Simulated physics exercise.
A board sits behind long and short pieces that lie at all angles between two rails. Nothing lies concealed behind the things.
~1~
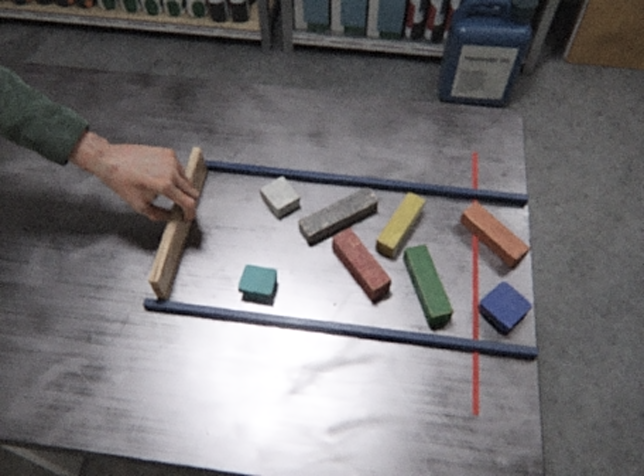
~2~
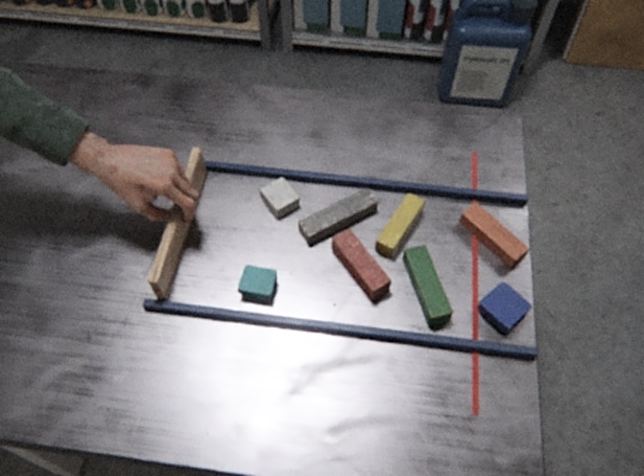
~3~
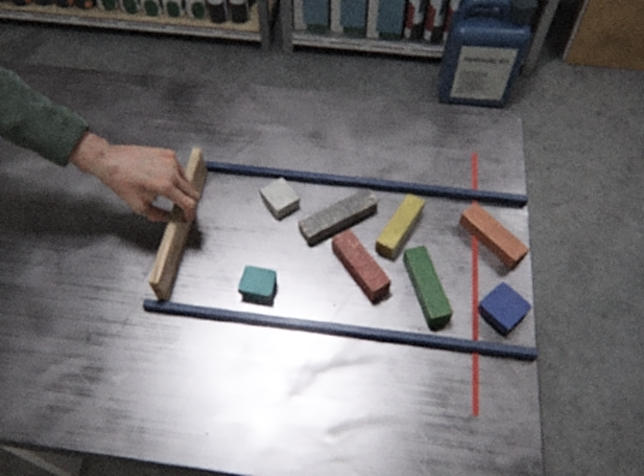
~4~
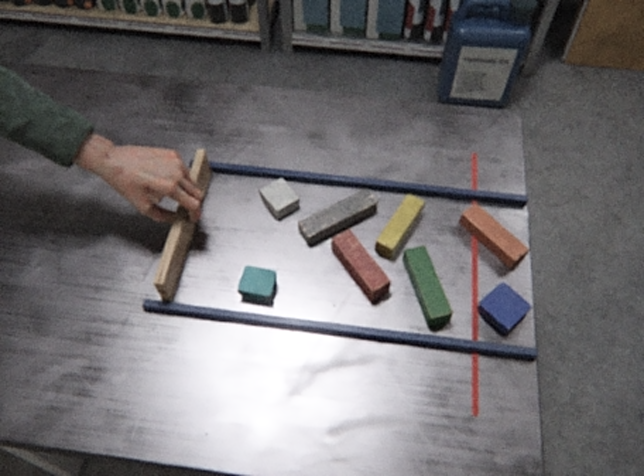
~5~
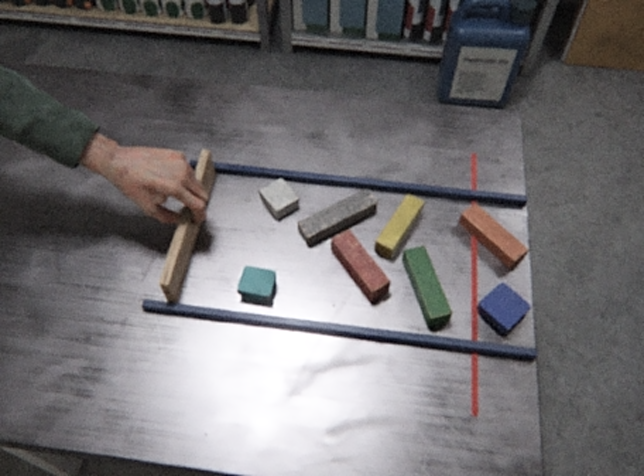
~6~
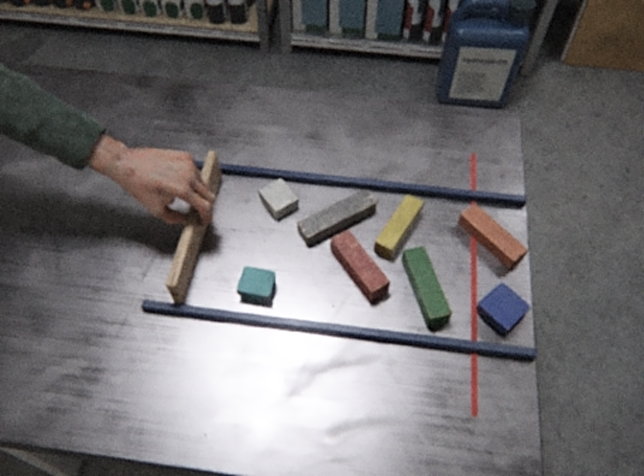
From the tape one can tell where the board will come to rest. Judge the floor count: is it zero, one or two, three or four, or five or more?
Looks like three or four of them go over the edge, I'd say.
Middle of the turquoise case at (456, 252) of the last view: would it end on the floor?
In the end the turquoise case slides off.
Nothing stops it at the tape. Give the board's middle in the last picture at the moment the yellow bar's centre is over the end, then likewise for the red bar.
When the yellow bar crosses, the middle is near (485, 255); when the red bar crosses, near (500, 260).
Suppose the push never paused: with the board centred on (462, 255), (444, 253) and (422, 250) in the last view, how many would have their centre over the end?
Per position: 2 / 2 / 0.
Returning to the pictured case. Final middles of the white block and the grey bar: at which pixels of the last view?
Reading them off: First (496, 216); then (513, 237).
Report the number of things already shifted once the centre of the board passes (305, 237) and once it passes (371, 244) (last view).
The count reaches 3 first and 6 second.
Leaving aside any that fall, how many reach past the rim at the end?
3 in all.
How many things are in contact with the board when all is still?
It's touching 4 at the end.
A little later, none off yet; blue case at rest near (502, 309); orange bar at rest near (492, 236); green bar at rest near (425, 286).
Next, none off yet; blue case at rest near (504, 309); orange bar at rest near (492, 236); green bar shifted a little near (457, 292).
When it is over, the number that fall off is three or four; down, green bar, orange bar and blue case.
